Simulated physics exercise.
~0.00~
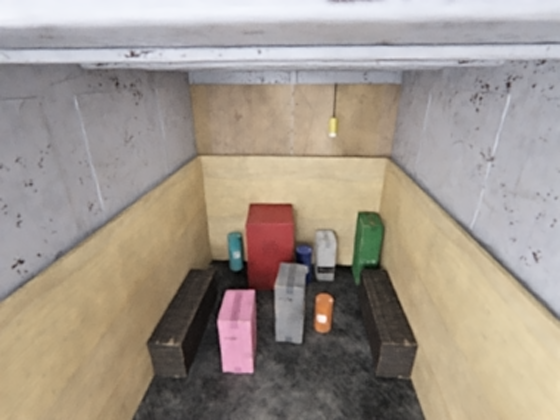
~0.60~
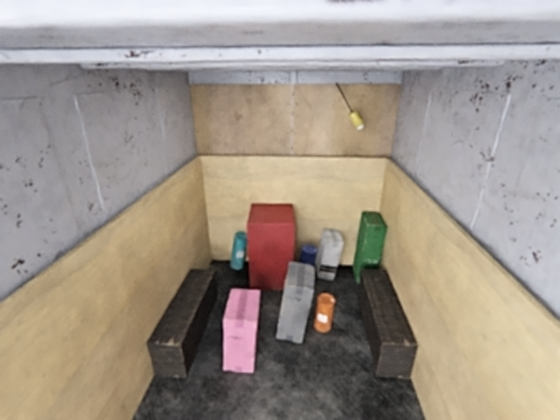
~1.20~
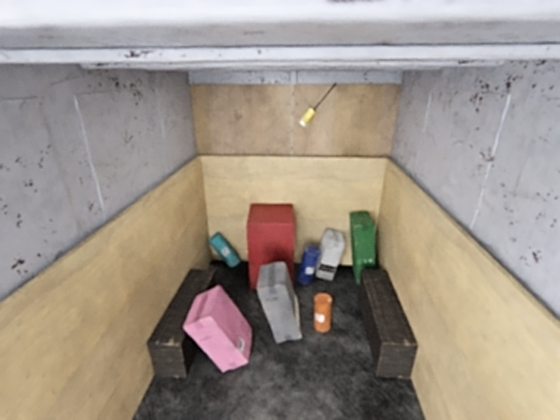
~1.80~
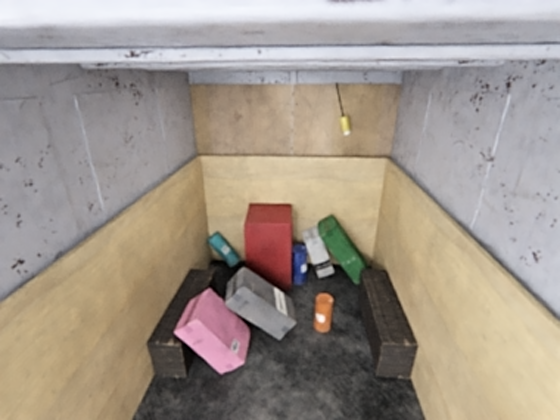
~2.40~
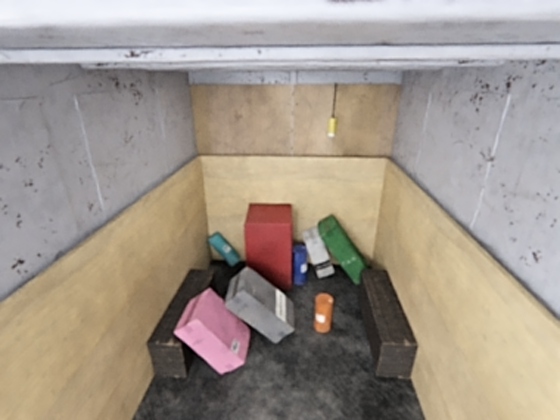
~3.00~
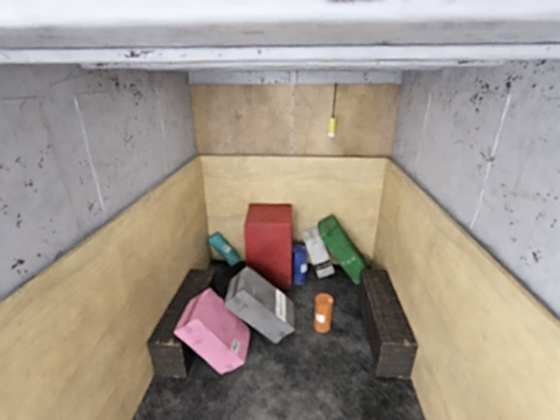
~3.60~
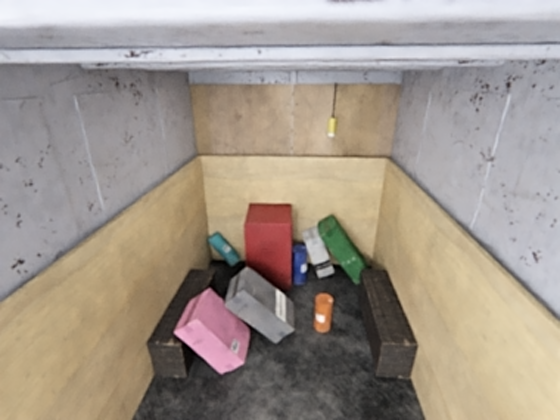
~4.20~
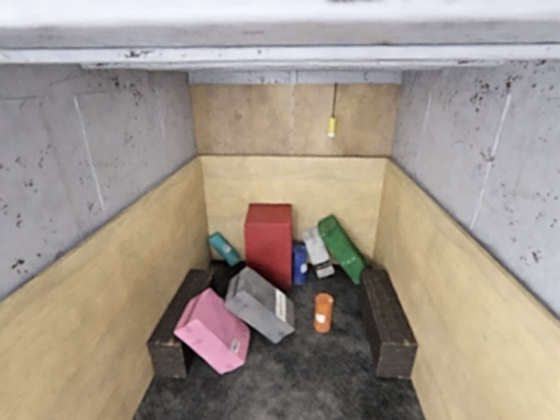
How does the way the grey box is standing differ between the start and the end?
At the start the grey box stands upright on the floor. By the end it has tipped over to the left and rests at a steep lean beside the pink box.
Red box staying upright in a van's load bay while pink, grey, green and turquoise items tip left and lie still.
